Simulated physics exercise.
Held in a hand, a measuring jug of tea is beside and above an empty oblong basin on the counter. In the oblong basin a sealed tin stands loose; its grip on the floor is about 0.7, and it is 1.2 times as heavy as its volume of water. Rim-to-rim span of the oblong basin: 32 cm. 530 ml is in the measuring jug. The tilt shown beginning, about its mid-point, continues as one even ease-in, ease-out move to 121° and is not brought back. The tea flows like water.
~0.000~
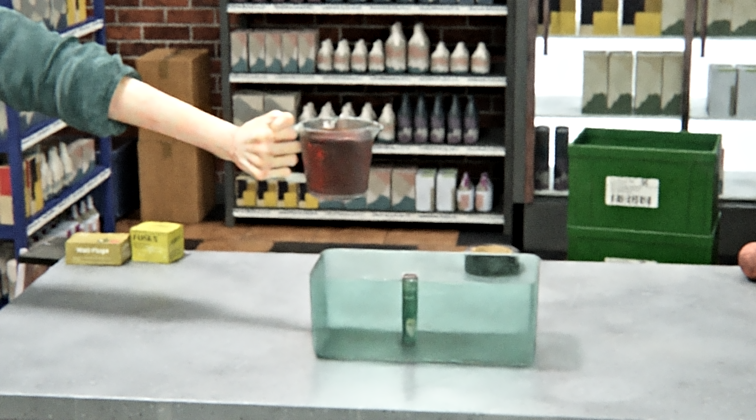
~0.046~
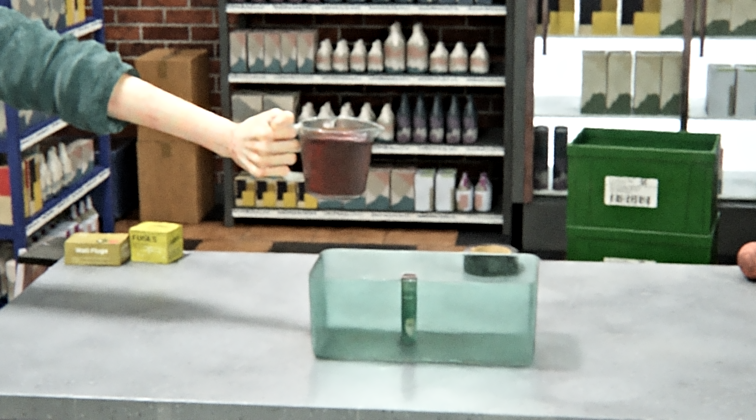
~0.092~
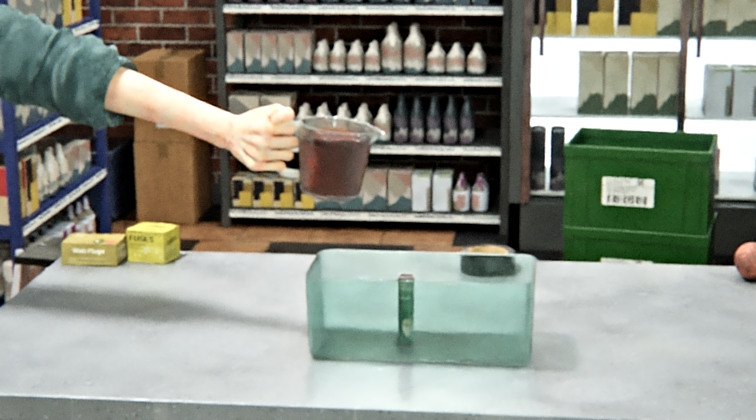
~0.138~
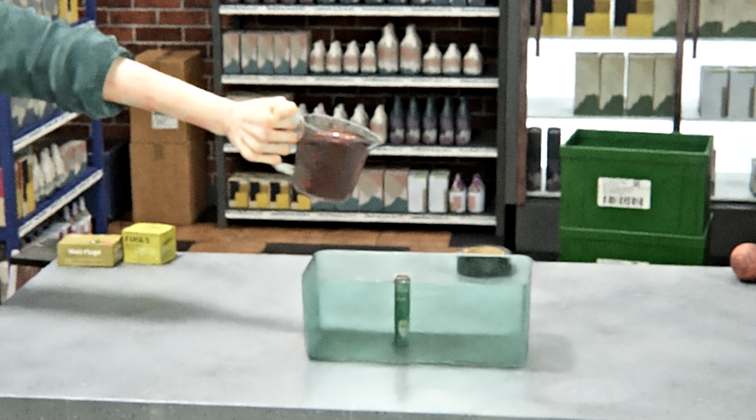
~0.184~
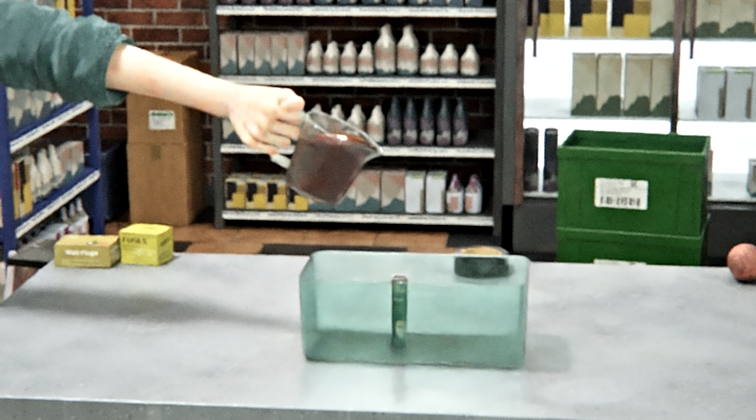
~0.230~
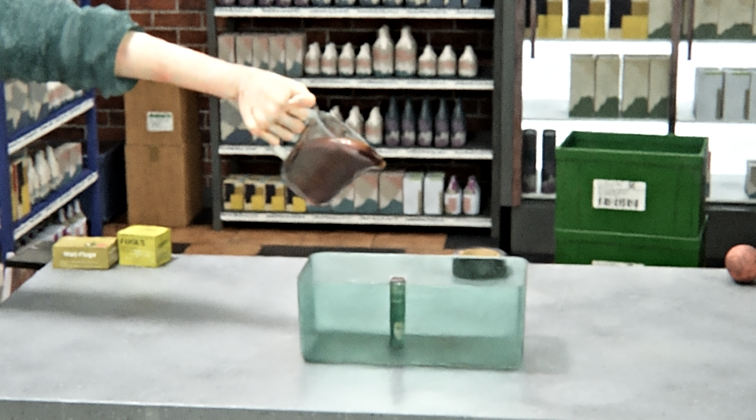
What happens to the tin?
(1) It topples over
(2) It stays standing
The answer is 1.
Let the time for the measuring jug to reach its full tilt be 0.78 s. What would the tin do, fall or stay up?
Outcome - the tin comes down.
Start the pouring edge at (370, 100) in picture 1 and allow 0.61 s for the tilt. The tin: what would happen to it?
It tumbles.
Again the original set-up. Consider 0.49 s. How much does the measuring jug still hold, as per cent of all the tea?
Close to 30 percent of the liquid remains at that time.
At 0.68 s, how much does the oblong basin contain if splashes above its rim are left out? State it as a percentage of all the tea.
Reading: Approx. 92 %.
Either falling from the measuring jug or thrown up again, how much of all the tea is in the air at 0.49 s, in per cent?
Estimate: About 34 % of all of it.
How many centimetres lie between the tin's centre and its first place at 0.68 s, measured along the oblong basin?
Roughly 2 cm.
After 0.49 s the tilt is 111° and 30 per cent is still to pour; the tin stands where it began.
After 0.68 s the tilt is 121° and 1 per cent is still to pour; the tin leans 8°.
After 0.88 s the tilt is 121° and 0 per cent is still to pour; the tin leans 38°.
After 1.10 s the tilt is 121° and 0 per cent is still to pour; the tin lies on its side.
In the end the tin lies on its side.
